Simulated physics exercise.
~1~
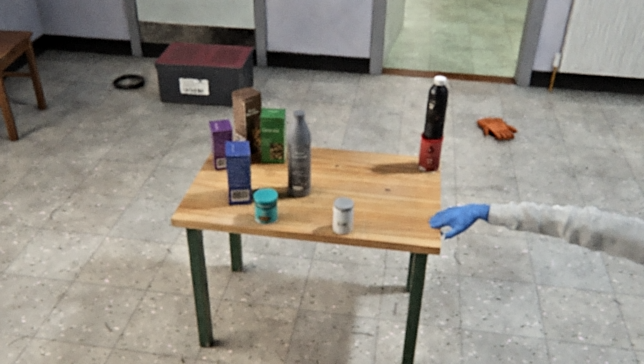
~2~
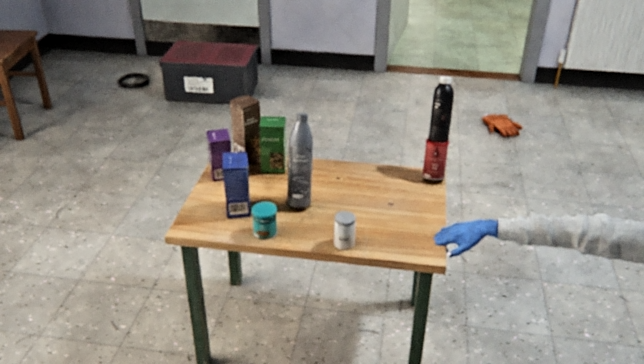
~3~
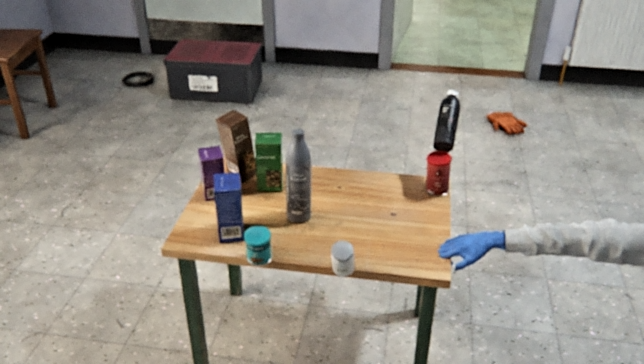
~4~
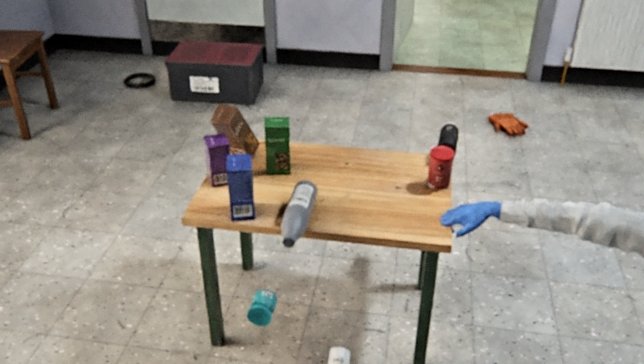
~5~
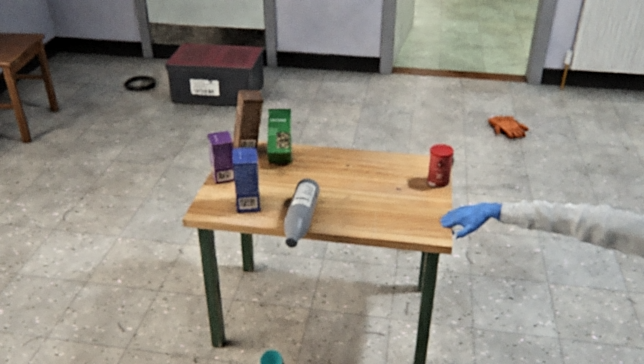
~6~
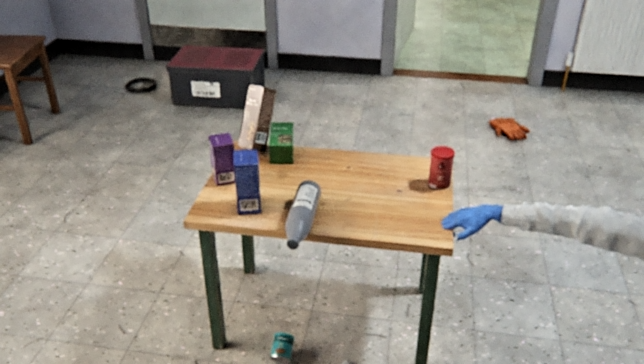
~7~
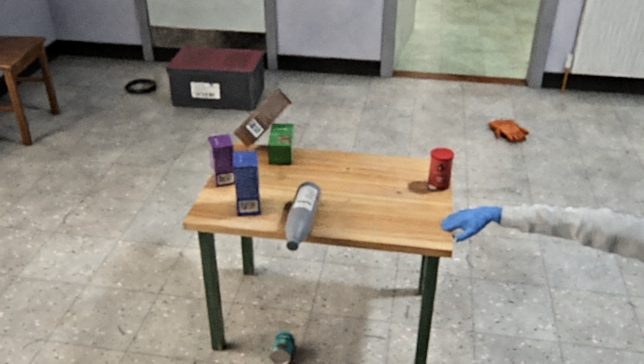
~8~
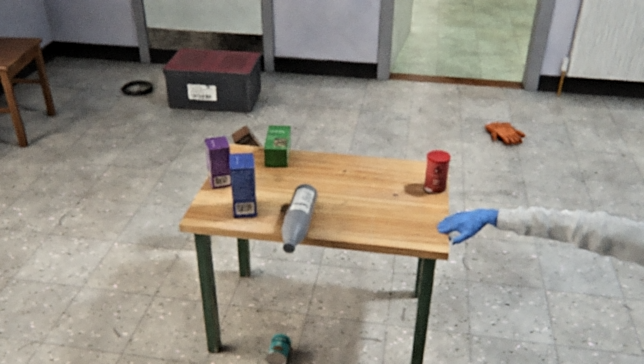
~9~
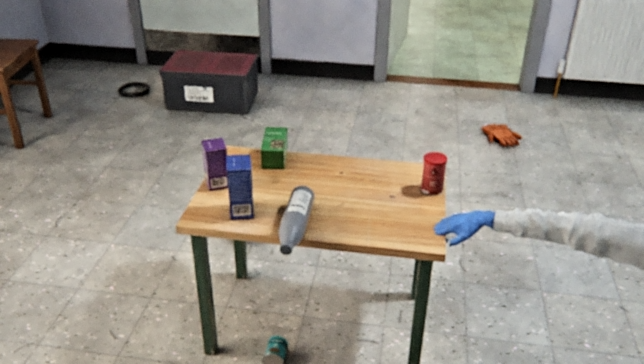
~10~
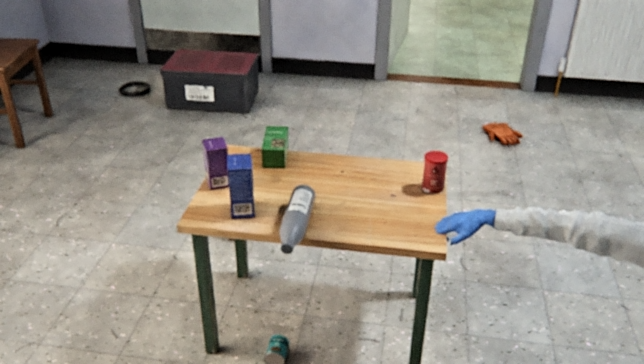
A gloved hand jerks the wooden table, toppling containers and sending some to the floor.
